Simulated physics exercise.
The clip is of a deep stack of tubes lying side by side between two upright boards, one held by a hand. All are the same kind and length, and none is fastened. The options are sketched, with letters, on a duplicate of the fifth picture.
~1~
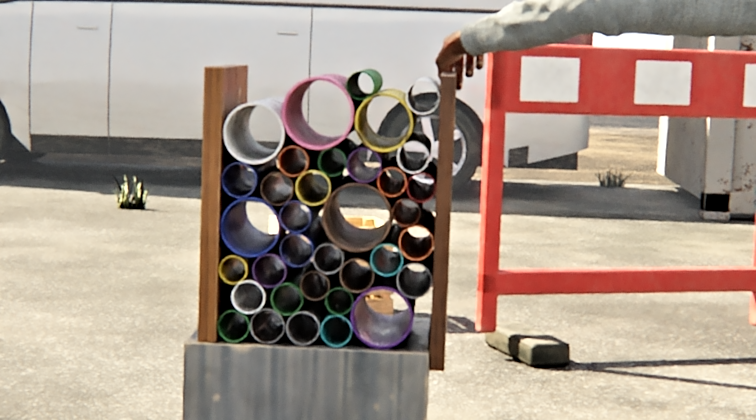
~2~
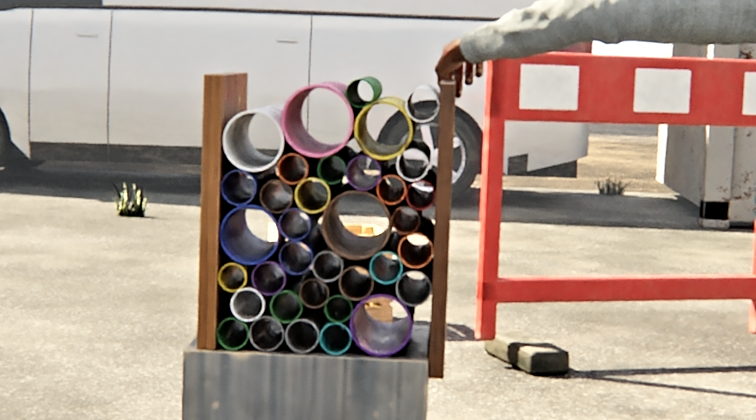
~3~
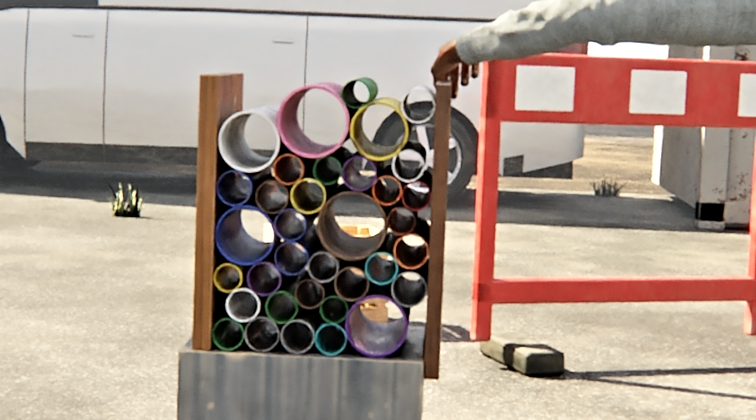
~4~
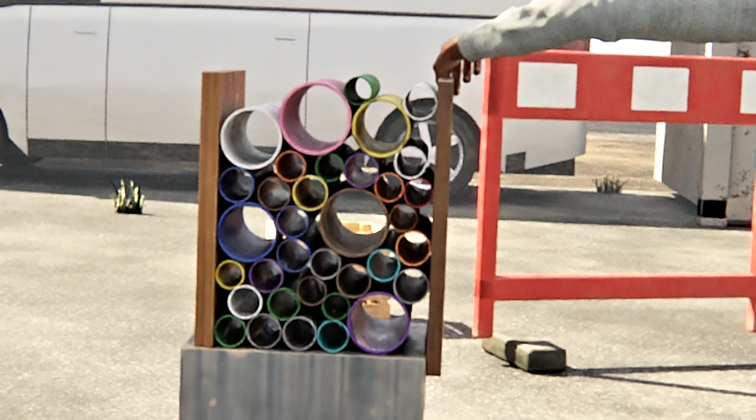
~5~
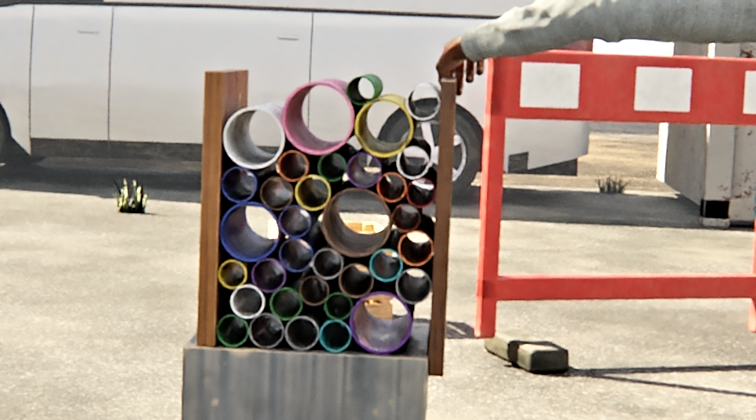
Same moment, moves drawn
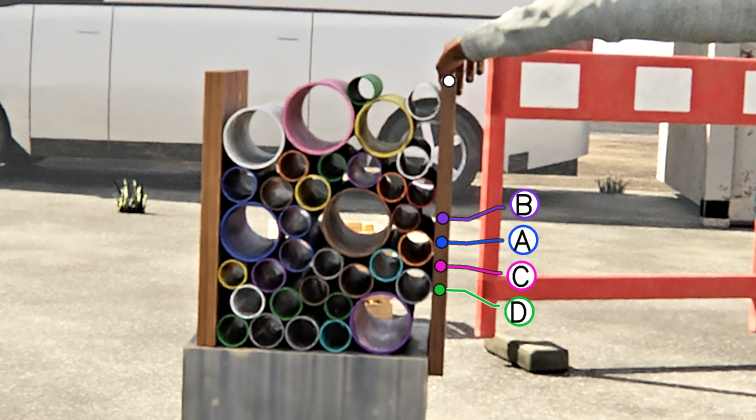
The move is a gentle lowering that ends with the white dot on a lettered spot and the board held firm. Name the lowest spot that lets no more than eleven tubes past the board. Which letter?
D is the limit.
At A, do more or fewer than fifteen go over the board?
It loses fewer than fifteen.
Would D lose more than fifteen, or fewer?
At D, fewer than fifteen.
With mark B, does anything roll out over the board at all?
Yes.
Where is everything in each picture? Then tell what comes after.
A brown tube (357, 217); a blue tube (295, 217); a purple tube (365, 165), in the first picture.
A purple tube (364, 173); a blue tube (239, 188), in the second picture.
Side board (438, 220); a green tube (228, 334), in the third picture.
A grey tube (411, 286); a white tube (245, 302), in the fourth picture.
A brown tube (357, 222); a blue tube (295, 222); a purple tube (364, 170), in the fifth picture.
On the copy, A at (442, 242); B at (443, 218); C at (441, 266); D at (439, 290); the white dot at (449, 81).
On D. First, top of the board (437, 166).
Then, top of the board (433, 259).
Finally, top of the board (432, 288), nine out over the board.
By contrast, A about five out over the board; B about four out over the board; C about five out over the board.
